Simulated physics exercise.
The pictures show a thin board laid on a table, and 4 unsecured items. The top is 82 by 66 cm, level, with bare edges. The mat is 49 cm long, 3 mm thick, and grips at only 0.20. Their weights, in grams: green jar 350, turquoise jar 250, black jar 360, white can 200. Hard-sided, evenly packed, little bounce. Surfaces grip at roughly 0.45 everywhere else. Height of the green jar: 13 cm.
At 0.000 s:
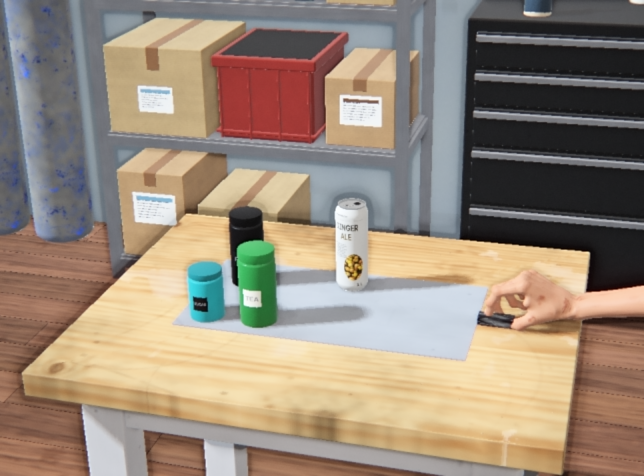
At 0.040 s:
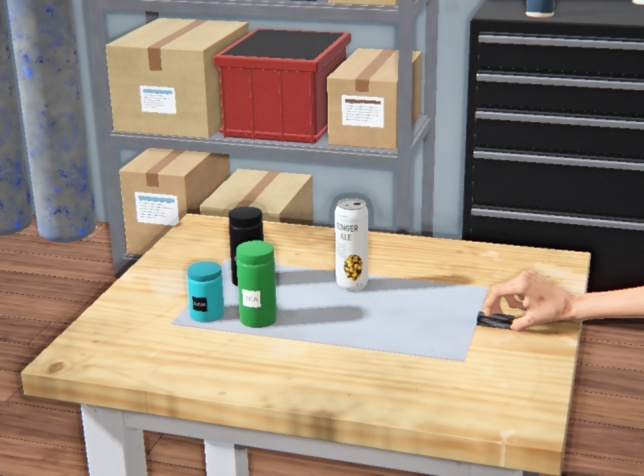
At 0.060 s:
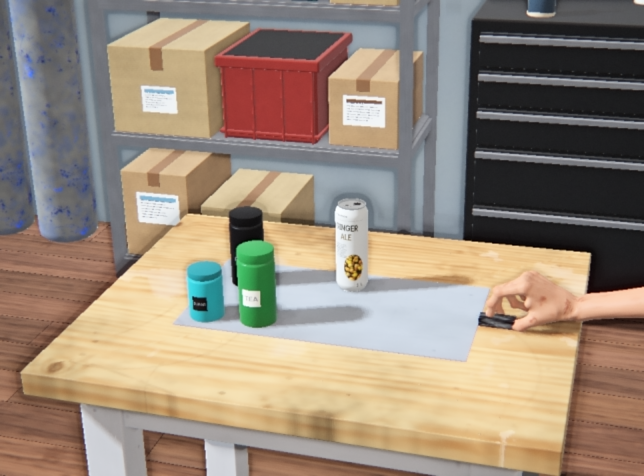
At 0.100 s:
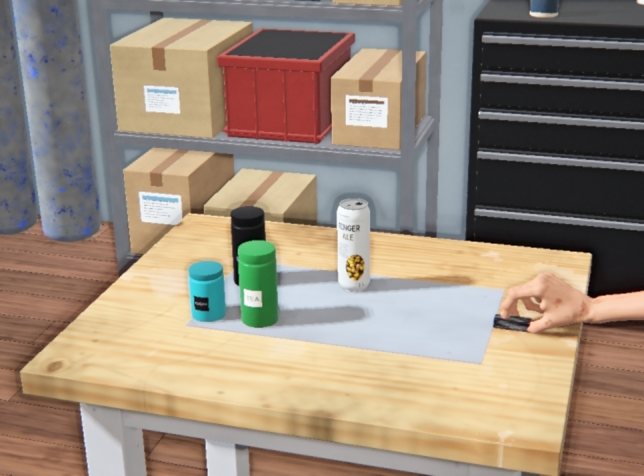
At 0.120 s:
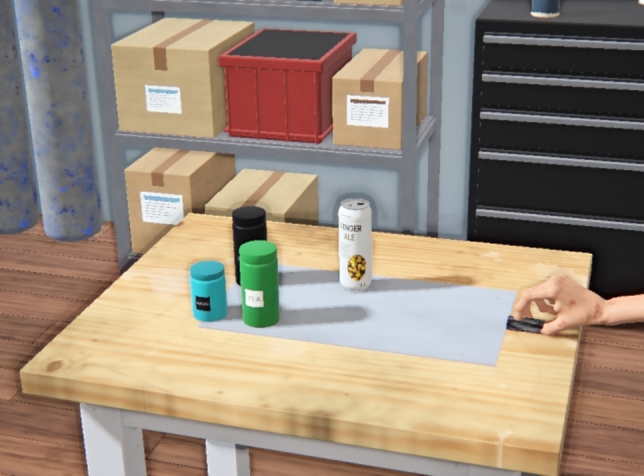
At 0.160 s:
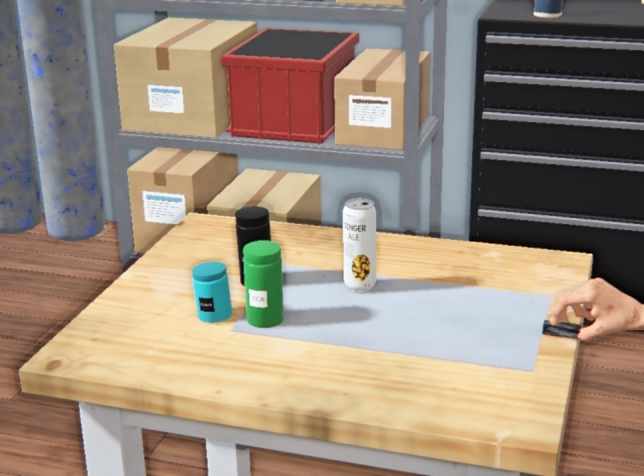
A hand at the right edge of a wooden table grips a thin grey mat lying under a green jar, a turquoise jar, a black jar and a white can, at first barely moving. It then draws the mat rightward, while the containers shift only slightly to the right, still upright.
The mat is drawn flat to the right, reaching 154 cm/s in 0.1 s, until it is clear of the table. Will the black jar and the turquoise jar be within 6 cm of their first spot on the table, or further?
The black jar keeps its place, the turquoise jar keeps its place.
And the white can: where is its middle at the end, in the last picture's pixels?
Around (439, 280).
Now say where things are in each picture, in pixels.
Mat pulled 0 cm; black jar (247, 247); turquoise jar (206, 292), in the first picture.
Mat pulled 0 cm; green jar (257, 285); white can (352, 246), in the second picture.
Mat pulled 0 cm; green jar (257, 284); white can (352, 246), in the third picture.
Mat pulled 3 cm; green jar (259, 284); white can (354, 246), in the fourth picture.
Mat pulled 5 cm; green jar (260, 284); white can (355, 246), in the fifth picture.
Mat pulled 11 cm; turquoise jar (212, 292) tilted 4°, in the sixth picture.
By 0.26 s, mat pulled 26 cm; black jar tilted 4° near (261, 248); turquoise jar 2 cm from its spot near (214, 293); white can tilted 9°.
By 0.36 s, mat pulled 42 cm; black jar 2 cm from its spot near (257, 248); turquoise jar 2 cm from its spot near (214, 293); white can tilted 38°.
By 0.46 s, mat pulled 57 cm; black jar 2 cm from its spot near (259, 249); turquoise jar 2 cm from its spot near (214, 293); white can tilted 60°.
By 0.66 s, mat pulled 87 cm; black jar 2 cm from its spot near (258, 249); turquoise jar 2 cm from its spot near (214, 293); white can on its side.
When it is over (1.7 s), lying over on the table, white can; the other 3 within 6 cm of the start. End places, in pixels of the last picture, black jar near (258, 249), turquoise jar near (214, 293).
